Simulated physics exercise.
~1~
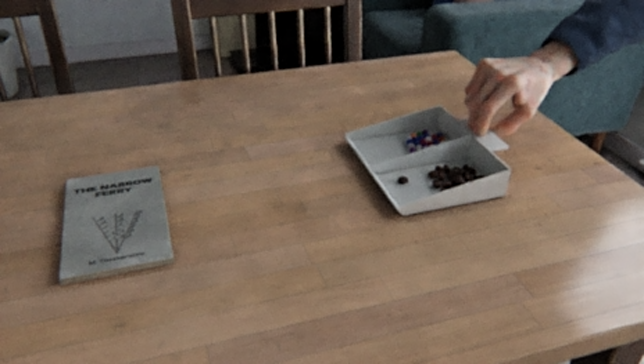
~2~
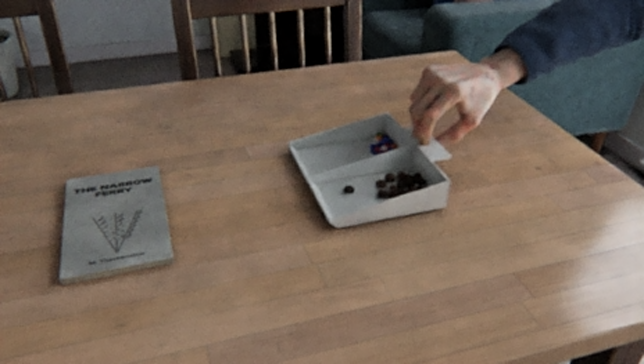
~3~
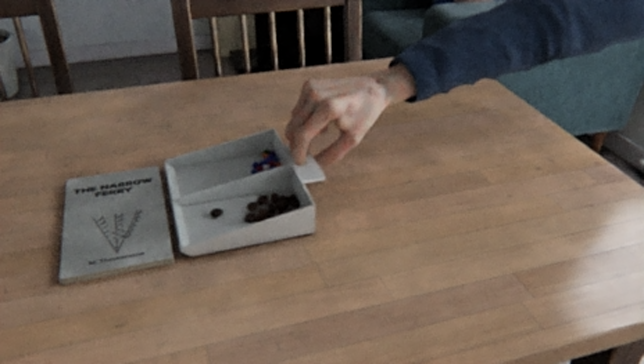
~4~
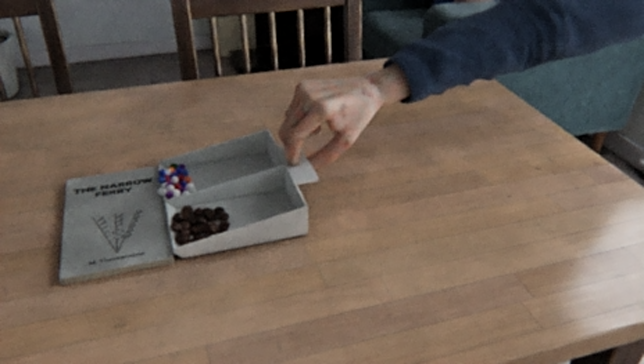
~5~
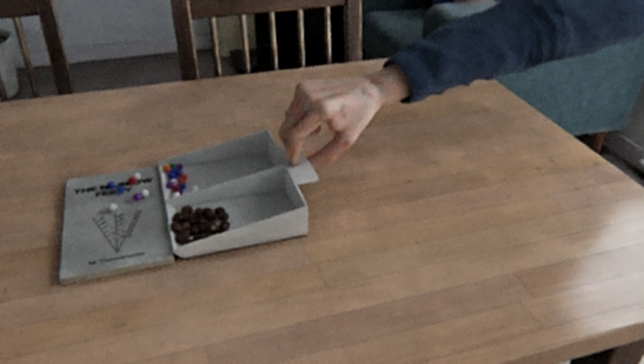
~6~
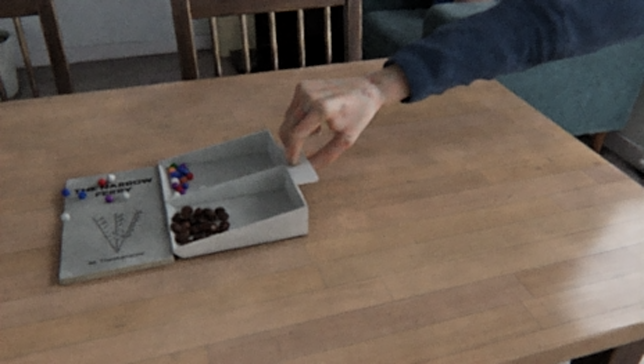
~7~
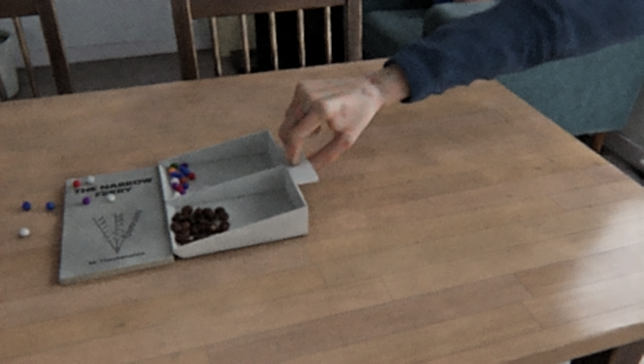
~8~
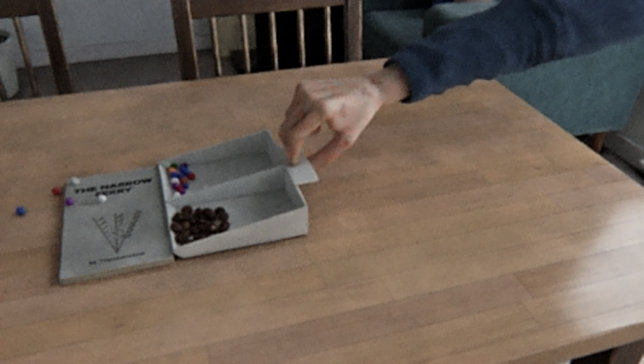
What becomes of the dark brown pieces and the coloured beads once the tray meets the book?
The dark brown pieces in the front part slide up to the rim but all stay in the tray. Some of the coloured beads from the back part go over the rim and onto the book, while the rest remain inside.
